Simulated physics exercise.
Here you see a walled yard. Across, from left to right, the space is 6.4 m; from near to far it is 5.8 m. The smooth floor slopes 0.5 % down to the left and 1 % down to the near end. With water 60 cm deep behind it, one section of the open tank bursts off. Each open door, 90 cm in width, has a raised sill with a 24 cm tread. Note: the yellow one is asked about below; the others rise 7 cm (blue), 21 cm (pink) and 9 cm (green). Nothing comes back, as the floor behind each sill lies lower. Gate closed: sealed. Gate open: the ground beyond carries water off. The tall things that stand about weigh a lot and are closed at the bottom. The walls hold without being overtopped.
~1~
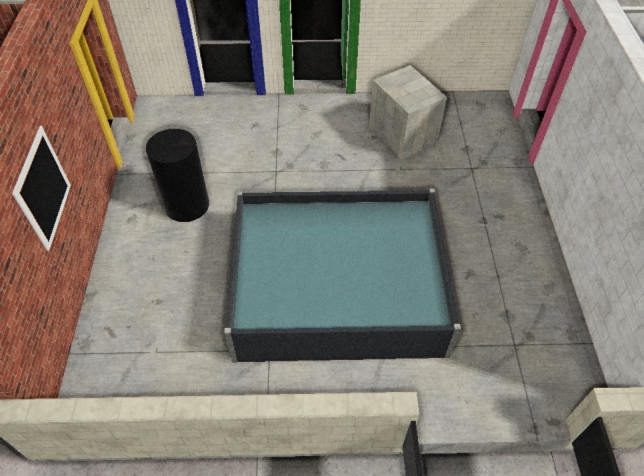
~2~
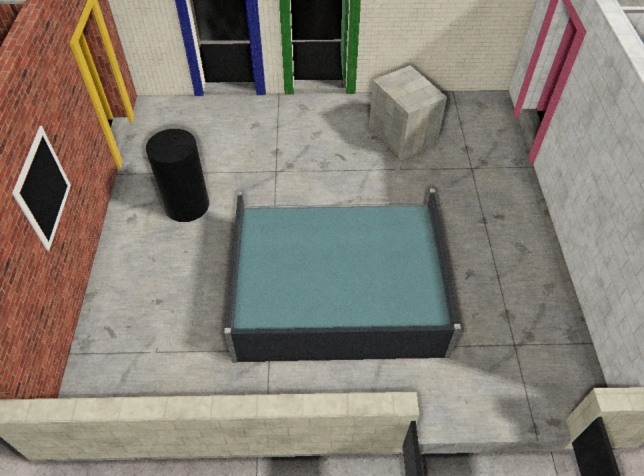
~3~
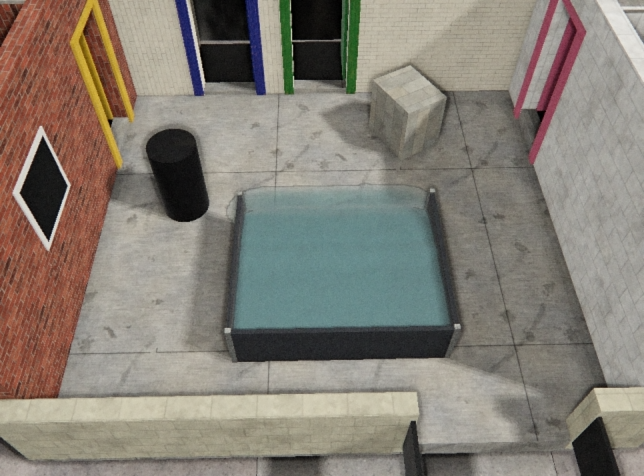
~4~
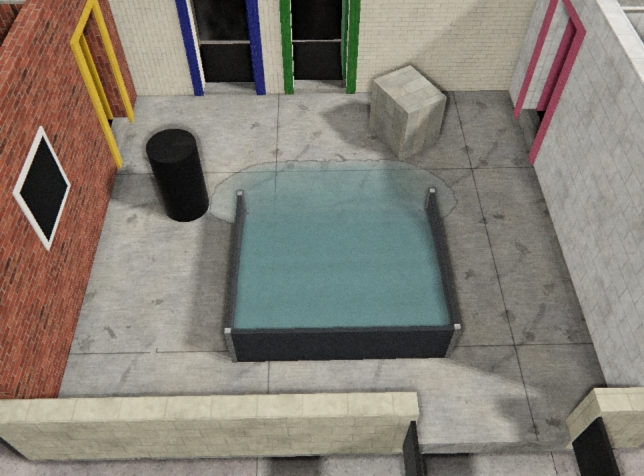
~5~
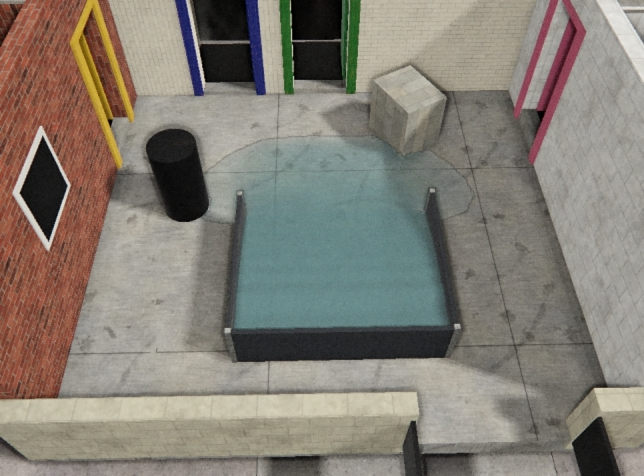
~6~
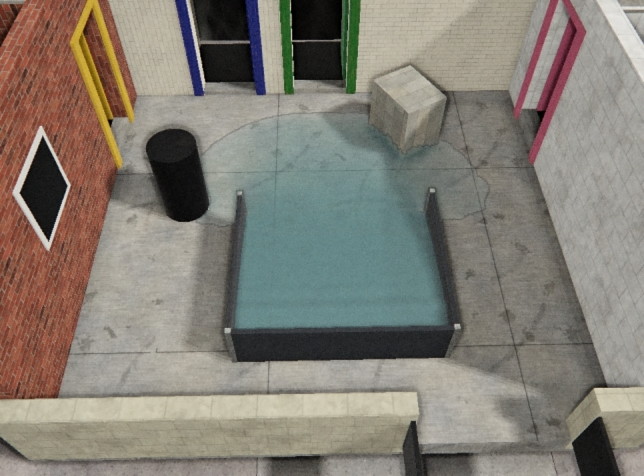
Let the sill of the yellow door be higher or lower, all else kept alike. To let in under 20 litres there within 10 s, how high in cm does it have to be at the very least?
At least roughly 14.5 cm.
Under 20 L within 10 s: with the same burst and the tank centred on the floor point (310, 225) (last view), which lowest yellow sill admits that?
It must be around 16 cm tall.
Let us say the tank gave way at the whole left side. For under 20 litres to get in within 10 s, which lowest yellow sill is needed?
A height of around 7.5 cm.
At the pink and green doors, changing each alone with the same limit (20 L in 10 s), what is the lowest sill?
About 13.0 cm at pink and about 35 cm at green.
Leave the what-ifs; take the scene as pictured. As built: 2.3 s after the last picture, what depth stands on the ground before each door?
Centimetres: Blue = 19, yellow = 15, pink = 15, green = 27.
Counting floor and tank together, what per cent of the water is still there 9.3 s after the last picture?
Remaining share: Around 70 %.
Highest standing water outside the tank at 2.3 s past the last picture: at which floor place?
Near (138, 96).
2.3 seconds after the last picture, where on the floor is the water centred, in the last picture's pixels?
Centre of mass: About (323, 173) px.
Then, 0.7 s after the last picture water covers 40 % of the floor, deepest (32 cm) near (399, 160); it has not reached the yellow door.
Then, 2.3 s after the last picture water covers 50 % of the floor, deepest (35 cm) near (138, 96); 15 cm at the yellow door, 0 litres in over its 12 cm sill.
Then, 9.3 s after the last picture water covers 100 % of the floor, deepest (14 cm) near (51, 430); 8 cm at the yellow door, 42 litres in over its 12 cm sill.
At the yellow door as built, the water peaked near 19 cm, 3.7 s after the last picture.
With a sill of 12 cm, 41 litres would have come in within the 10 s; with 16 cm, 12 litres. So under 20 litres takes about 14.5 cm.
